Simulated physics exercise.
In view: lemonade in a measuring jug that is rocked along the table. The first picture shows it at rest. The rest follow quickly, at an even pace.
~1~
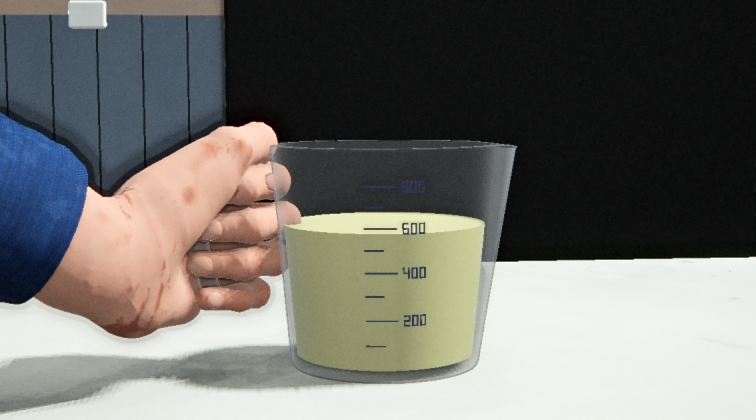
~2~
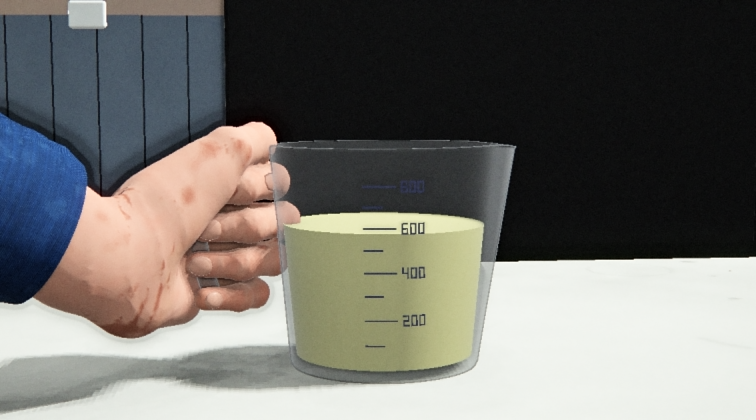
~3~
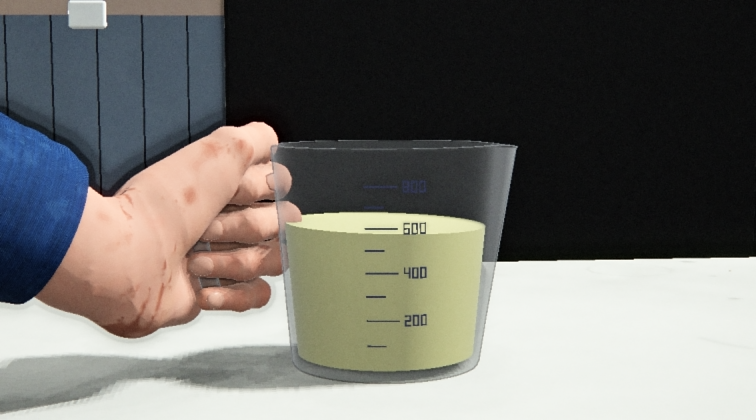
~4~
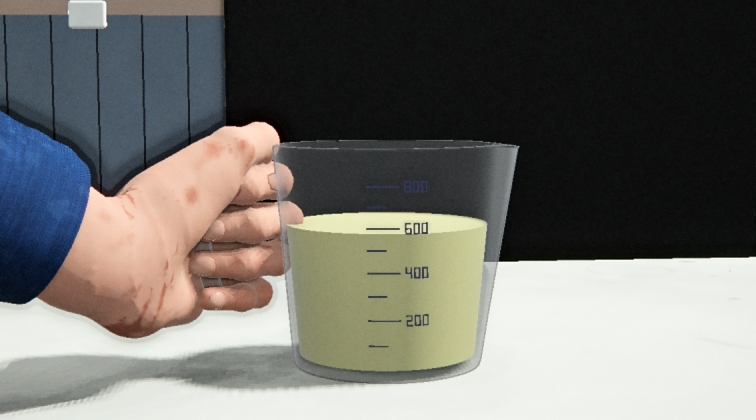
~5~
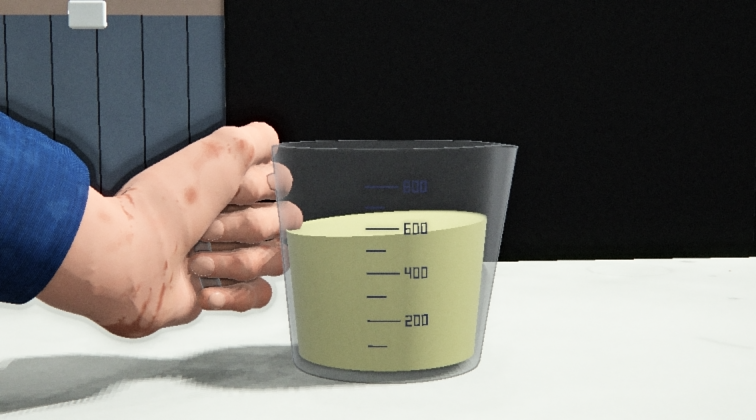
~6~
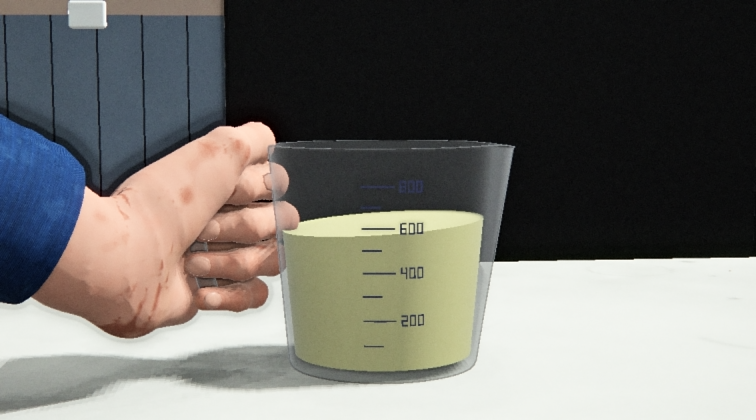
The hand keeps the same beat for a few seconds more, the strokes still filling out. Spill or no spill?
At that beat the measuring jug stays dry outside.
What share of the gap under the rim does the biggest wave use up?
Close to 50 %.
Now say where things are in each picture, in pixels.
Measuring jug (384, 247) about two thirds full; at rest, in the first frame.
Measuring jug about two thirds full, surface at (384, 225); surface about level, in the second frame.
Measuring jug (384, 247) about two thirds full; surface about level, in the third frame.
Measuring jug about two thirds full, surface at (386, 225); surface about level, in the fourth frame.
Measuring jug (386, 247) about two thirds full; surface a little higher on the right, in the fifth frame.
Measuring jug about two thirds full, surface at (383, 225); surface a little higher on the right, in the sixth frame.
Next, the highest wave so far stays far below the rim.
After that, the highest wave so far climbs under half way to the rim.
Finally, the highest wave so far climbs under half way to the rim; nothing has left it.
